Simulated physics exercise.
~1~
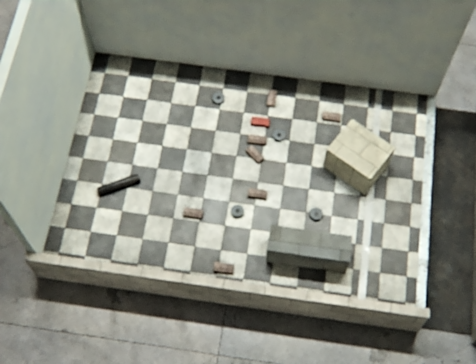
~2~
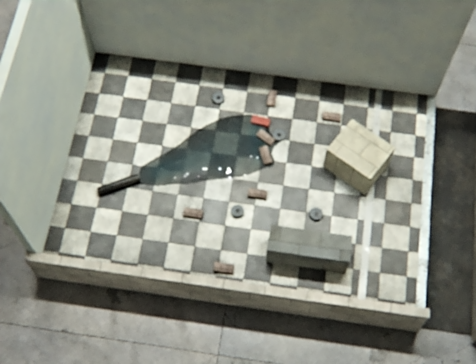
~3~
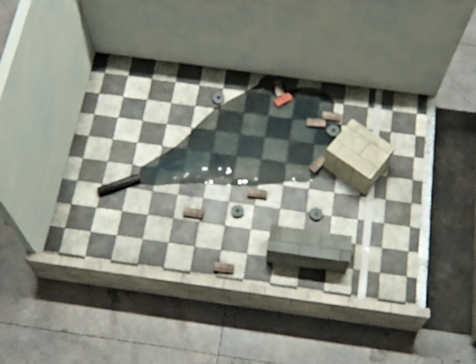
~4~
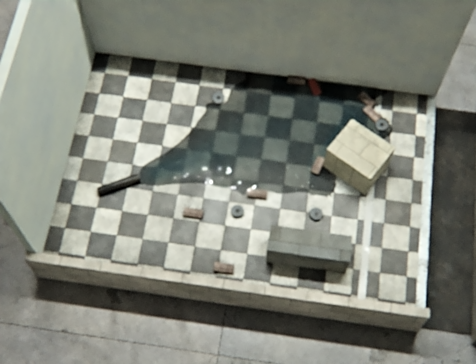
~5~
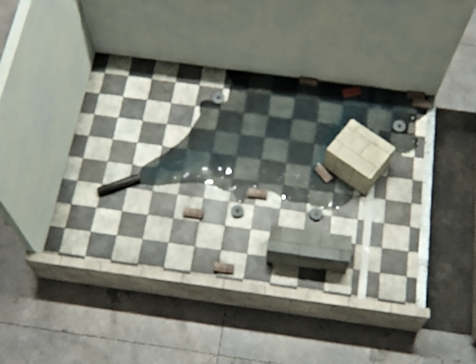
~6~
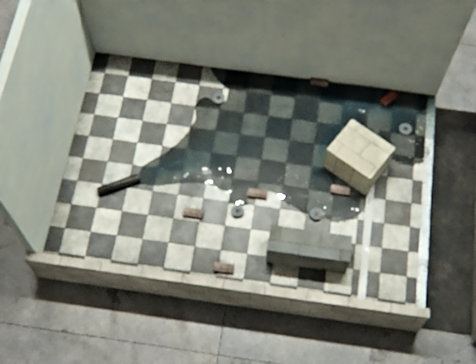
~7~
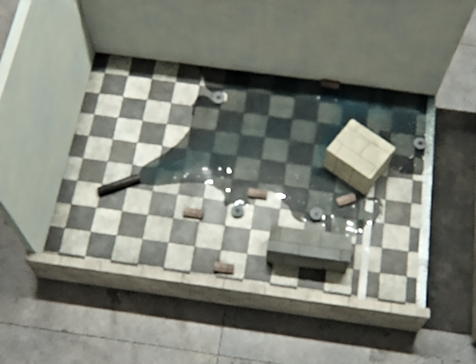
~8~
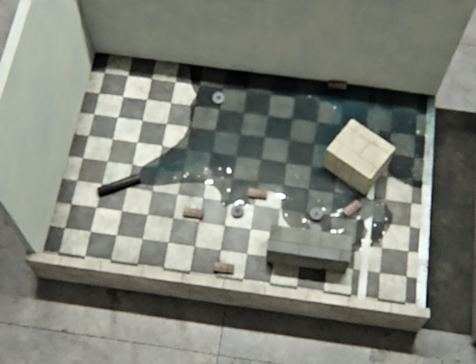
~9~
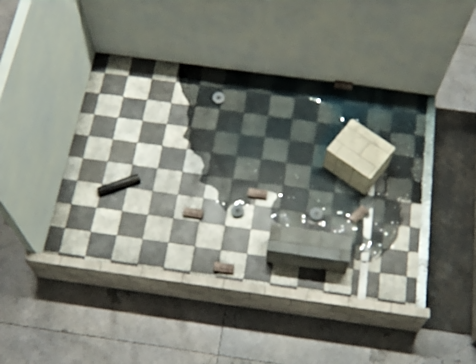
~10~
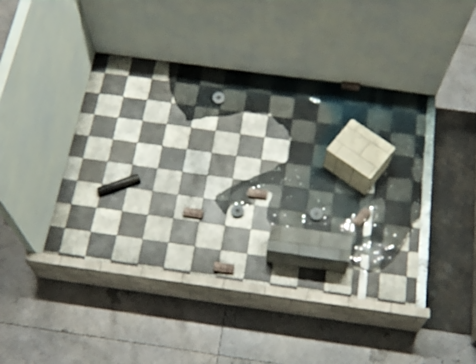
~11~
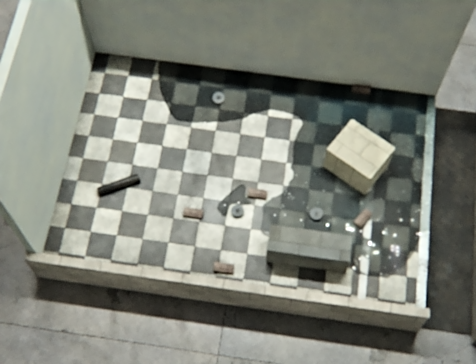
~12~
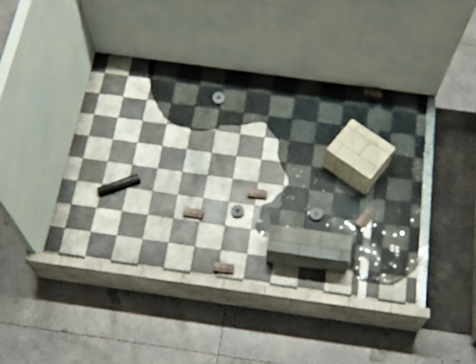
A sheet of water shoots from a dark pipe end at the left across a grey and white checkered floor, seen from above at an angle inside low walls. A pale tan block sits at the right, a long grey block near the front, and small brown blocks, one red block and grey round lids lie scattered. The water sweeps the red block and several others rightward along the back, and the red one passes the painted stripe and disappears. The jet then stops, and the water draws away rightward, leaving wet dark patches while the large blocks stay put.
